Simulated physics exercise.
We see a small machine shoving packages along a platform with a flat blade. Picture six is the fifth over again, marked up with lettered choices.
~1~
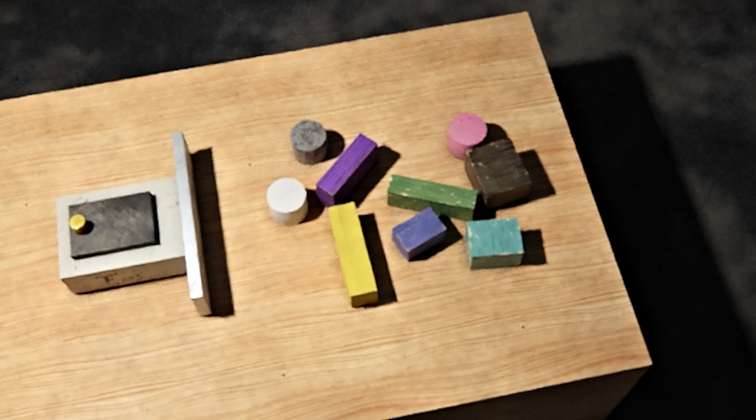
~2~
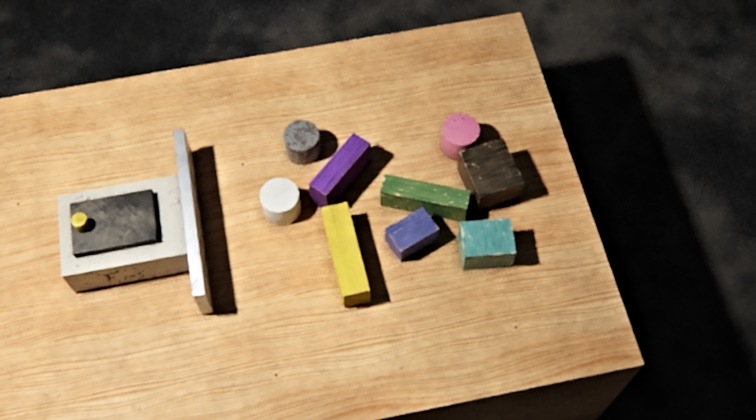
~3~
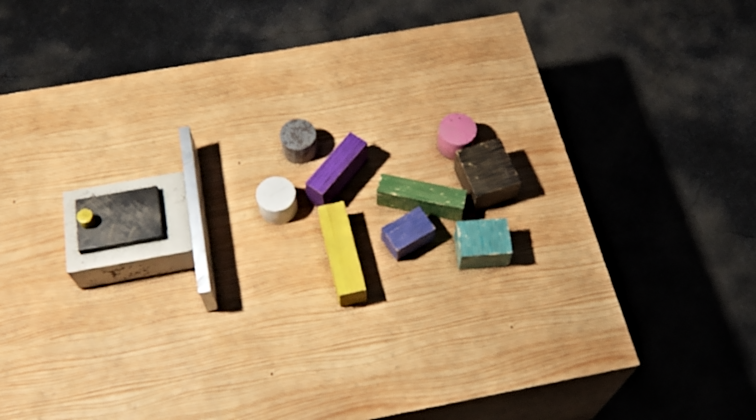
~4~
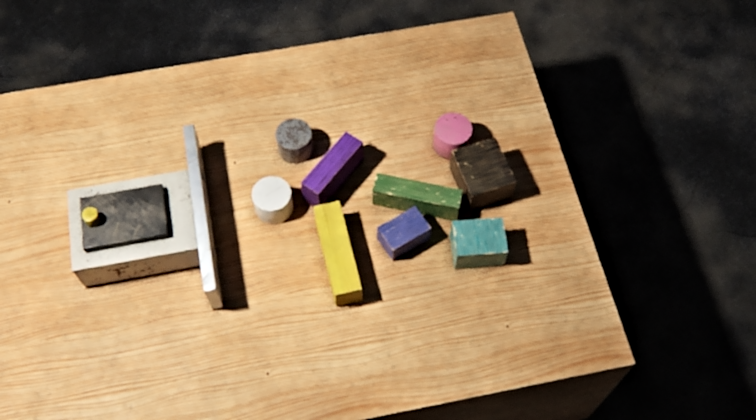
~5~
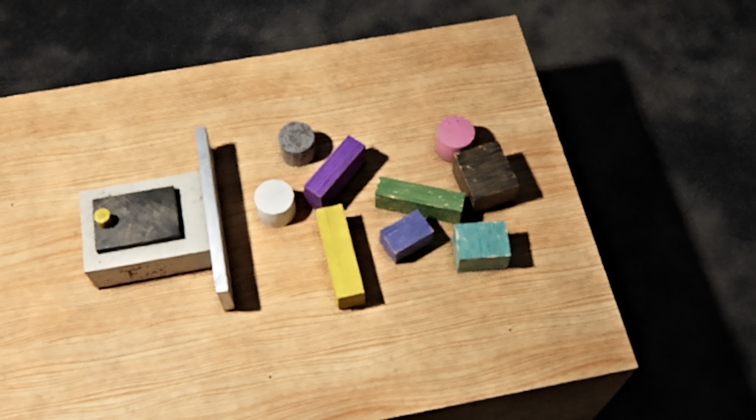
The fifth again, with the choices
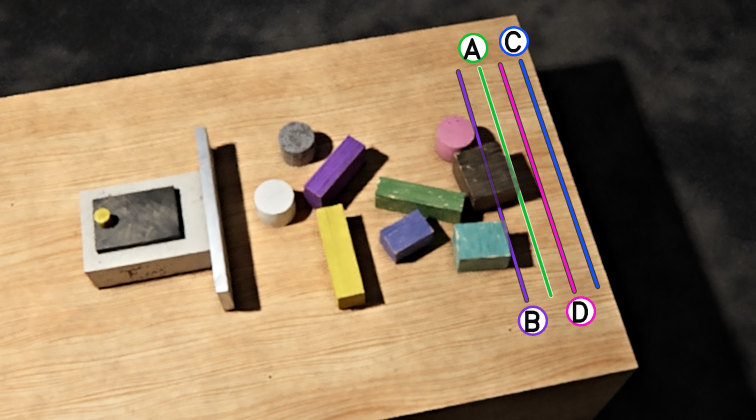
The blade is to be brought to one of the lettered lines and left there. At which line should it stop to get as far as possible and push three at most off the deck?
Line A.
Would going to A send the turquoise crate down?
No.
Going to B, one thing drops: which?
The black crate.
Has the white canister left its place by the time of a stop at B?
Yes.
On the marked copy, A at (513, 174); B at (490, 179); C at (557, 167); D at (535, 171).
Following A. Soon after the start, robot (255, 197); black crate (489, 178); grey canister (334, 138).
Later, robot (368, 177); black crate (542, 167); pink canister (498, 132).
In the end, robot (451, 163); green bar over the edge; black crate over the edge; three fallen.
As for the rest, B is within the limit but short; C drops nine; D drops six.
